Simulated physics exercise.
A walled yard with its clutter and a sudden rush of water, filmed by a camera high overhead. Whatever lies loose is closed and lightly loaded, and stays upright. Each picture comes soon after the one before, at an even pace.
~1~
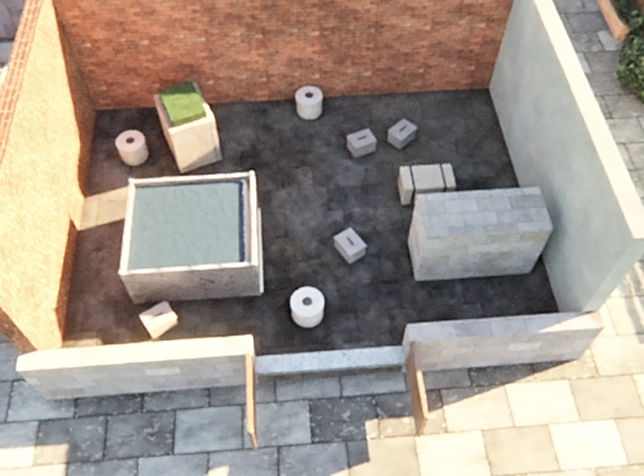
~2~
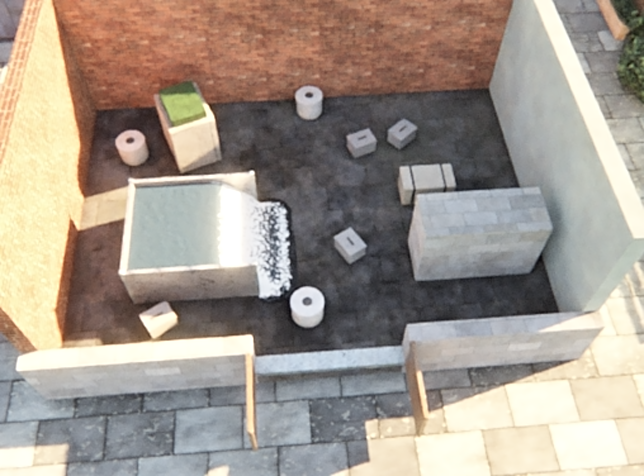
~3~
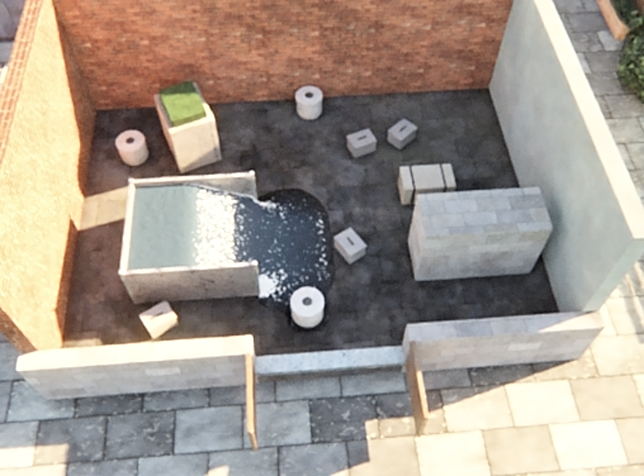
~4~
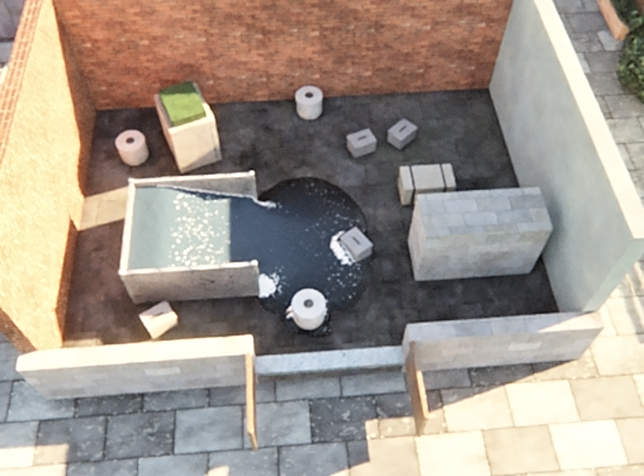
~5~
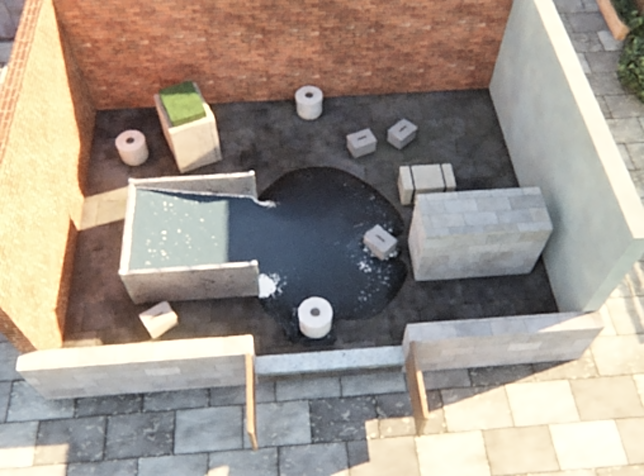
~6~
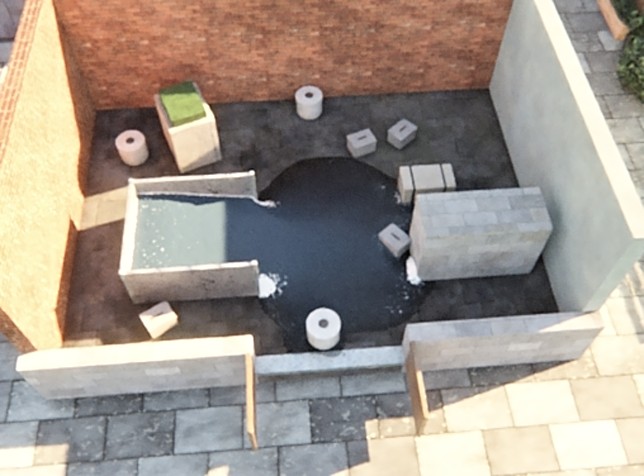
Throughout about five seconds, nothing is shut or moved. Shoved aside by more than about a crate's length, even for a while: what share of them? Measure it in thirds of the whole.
Upper band.
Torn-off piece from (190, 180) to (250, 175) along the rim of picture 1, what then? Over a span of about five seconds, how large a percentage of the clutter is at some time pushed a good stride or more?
Estimate: Roughly 40 per cent.
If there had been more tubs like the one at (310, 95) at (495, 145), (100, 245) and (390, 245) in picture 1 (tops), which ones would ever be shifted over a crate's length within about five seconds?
Displaced, stays put, displaced.
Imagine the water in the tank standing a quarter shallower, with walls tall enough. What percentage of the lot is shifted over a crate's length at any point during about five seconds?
Roughly 60 per cent of them.
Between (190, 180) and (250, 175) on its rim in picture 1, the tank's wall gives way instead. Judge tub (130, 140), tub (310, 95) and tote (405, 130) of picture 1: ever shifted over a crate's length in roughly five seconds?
Same order as named: Sent that far; sent that far; sent that far.
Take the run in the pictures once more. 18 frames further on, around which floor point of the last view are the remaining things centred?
About (344, 149).
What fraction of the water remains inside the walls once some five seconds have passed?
About 90 percent.
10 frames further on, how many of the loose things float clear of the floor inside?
I get 2.
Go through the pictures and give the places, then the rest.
In the first picture, a tote at (350, 241) rests on the ground; a tub at (307, 302), on the bottom; 0 of 8 have shifted.
In the second picture, a tote at (350, 241) rests on the ground; a tub at (307, 302), on the bottom; 0 of 8 have shifted.
In the third picture, a tote at (350, 241) rests on the ground; a tub at (307, 302) rests on the ground; 0 of 8 have shifted.
In the fourth picture, a tote at (356, 241), on the bottom, close to its start; a tub at (309, 304), on the bottom, close to its start; 1 of 8 have shifted.
In the fifth picture, a tote at (381, 239), on the bottom, a stride from its start; a tub at (315, 312) rests on the ground, close to its start; 2 of 8 have shifted.
In the sixth picture, a tote at (395, 237), on the bottom, a stride from its start; a tub at (323, 324), on the bottom, a stride from its start; 2 of 8 have shifted.
A moment on, 2 of 8 are well off their spots; 1 afloat.
Next, 5 of 8 are well off their spots; 2 afloat.
Later, 5 of 8 are well off their spots; 4 afloat.
In the end, 5 of 8 are well off their spots, and 6 have been at some point; 5 afloat.
